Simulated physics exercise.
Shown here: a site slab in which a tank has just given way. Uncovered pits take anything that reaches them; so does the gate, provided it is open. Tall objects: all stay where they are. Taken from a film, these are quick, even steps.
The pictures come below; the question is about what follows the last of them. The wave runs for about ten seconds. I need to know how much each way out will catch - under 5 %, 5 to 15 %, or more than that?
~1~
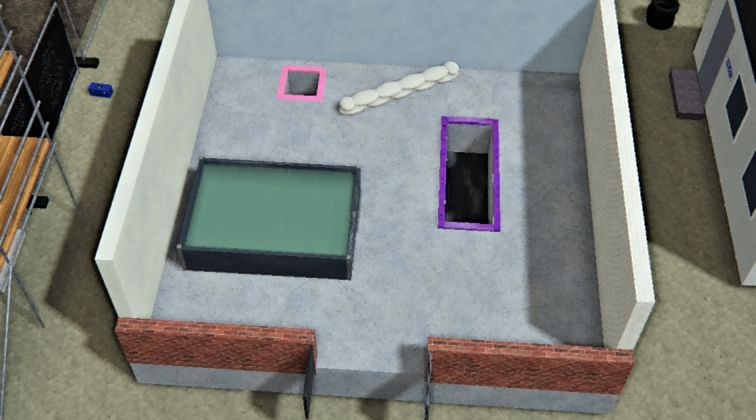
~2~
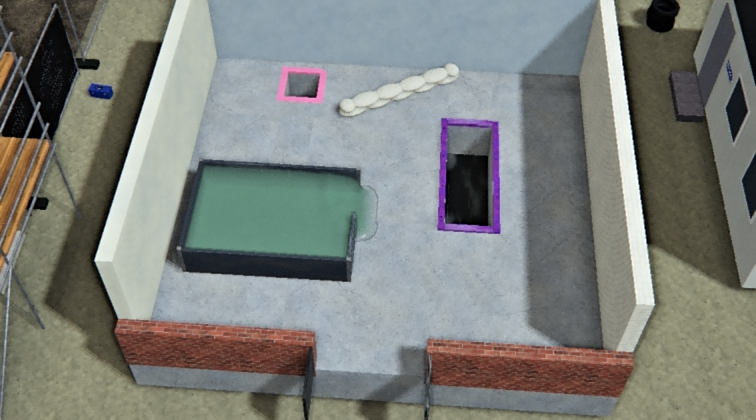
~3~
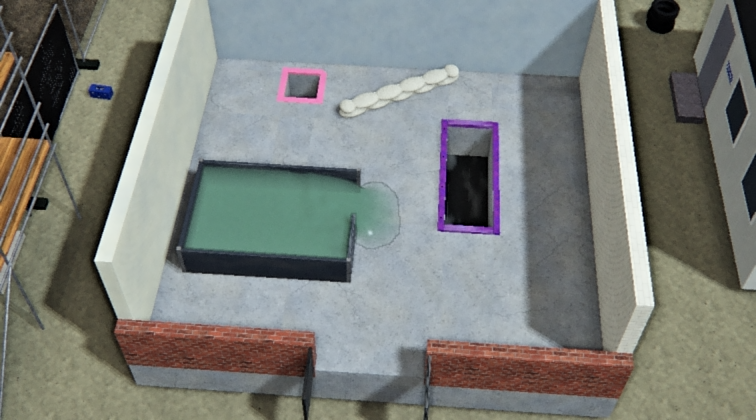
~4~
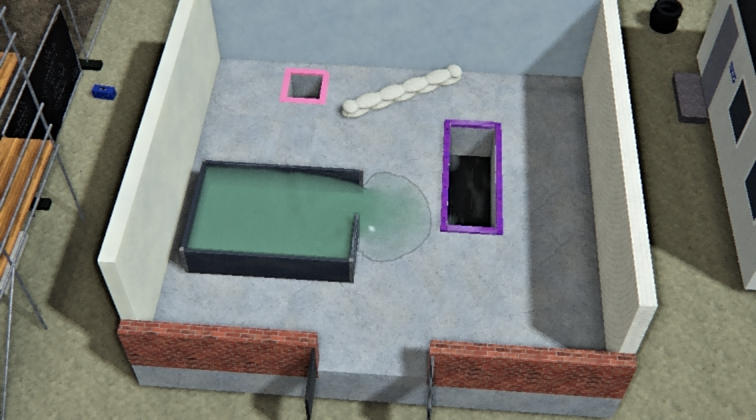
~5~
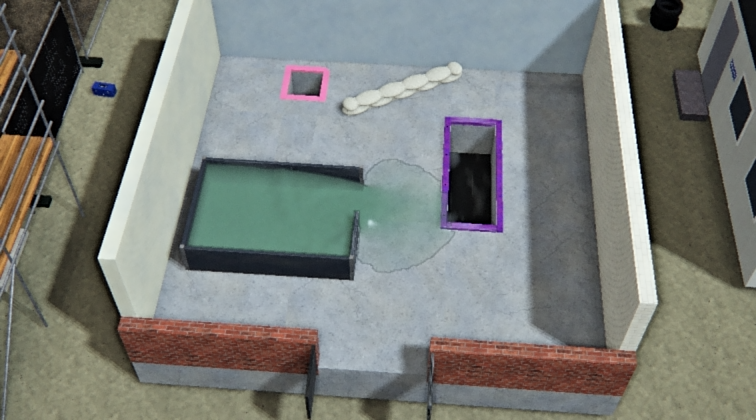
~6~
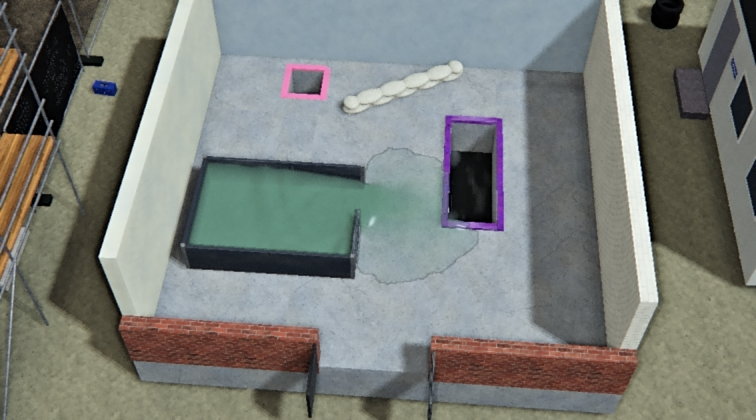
One by one: The gate claims a light share - short of five per cent, the purple pit claims a heavy share - exceeding fifteen per cent, the pink pit claims a light share - short of five per cent.
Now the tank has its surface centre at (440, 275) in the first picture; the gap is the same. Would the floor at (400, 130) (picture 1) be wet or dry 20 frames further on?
At that place it stays spared.
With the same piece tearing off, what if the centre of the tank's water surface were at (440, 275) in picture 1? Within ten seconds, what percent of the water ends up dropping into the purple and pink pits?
Purple 6 %, pink 0 %.
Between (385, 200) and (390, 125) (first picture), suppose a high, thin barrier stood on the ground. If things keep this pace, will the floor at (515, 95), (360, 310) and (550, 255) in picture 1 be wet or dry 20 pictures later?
Going spot by spot: High and dry, then high and dry, then drenched.
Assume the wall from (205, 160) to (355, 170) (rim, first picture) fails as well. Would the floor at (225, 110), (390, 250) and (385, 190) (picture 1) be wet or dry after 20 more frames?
Soaked, then unsoaked, then unsoaked.
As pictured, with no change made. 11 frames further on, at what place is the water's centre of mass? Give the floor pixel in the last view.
Roughly (320, 224).
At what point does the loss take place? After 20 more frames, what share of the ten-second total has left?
By my reckoning, 60 %.
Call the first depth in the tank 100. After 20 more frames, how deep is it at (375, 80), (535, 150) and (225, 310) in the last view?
In that order: 0, 0 and 0 per cent.
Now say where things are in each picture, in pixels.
The first frame shows the open tank at (272, 209) is whole and still.
In the second frame, the front is at (369, 191), out from the gap at (355, 206).
In the third frame, water pours out at (355, 208) and has run to (393, 234).
In the fourth frame, the front is at (424, 233), out from the gap at (357, 209).
In the fifth frame, the front is at (448, 235), out from the gap at (358, 206).
In the sixth frame, the front is at (470, 240), out from the gap at (358, 205).
A moment on, water covers 15 % of the floor; the gate 0 %, the purple pit 5 %, the pink pit 0 %.
Next, water covers 25 % of the floor; the gate 0 %, the purple pit 13 %, the pink pit 0 %.
Then, water covers 30 % of the floor; the gate 0 %, the purple pit 23 %, the pink pit 0 %.
Later, water covers 40 % of the floor; the gate 0 %, the purple pit 32 %, the pink pit 0 %.
In the end, water covers 70 % of the floor; the gate 1 %, the purple pit 37 %, the pink pit 0 %.
